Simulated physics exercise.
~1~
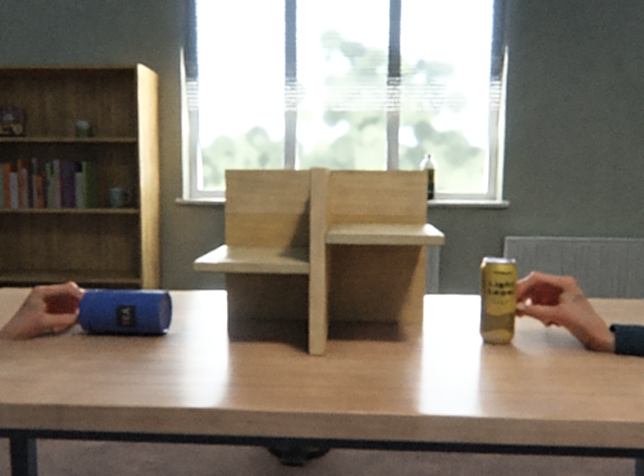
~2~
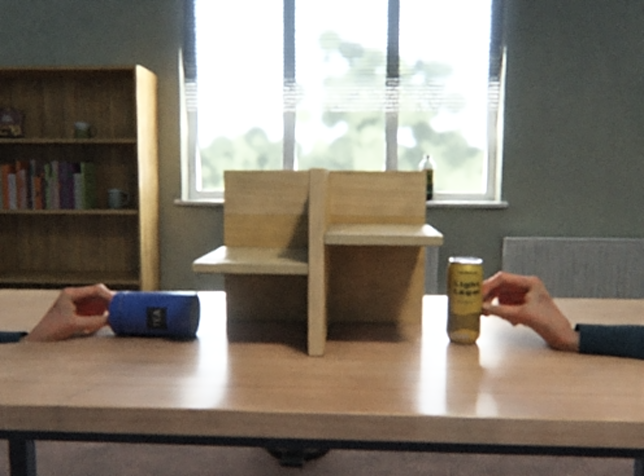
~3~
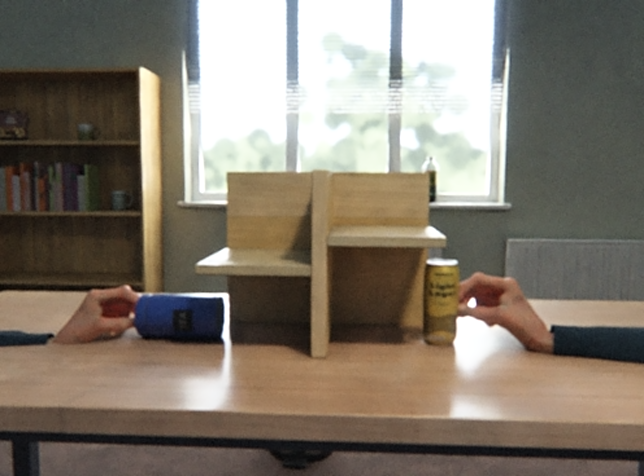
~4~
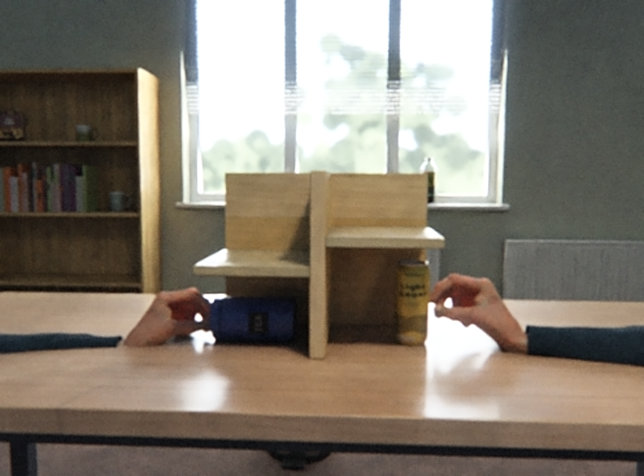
On a wooden table, two hands sliding a blue jar on its side and an upright yellow can inward under low shelves.
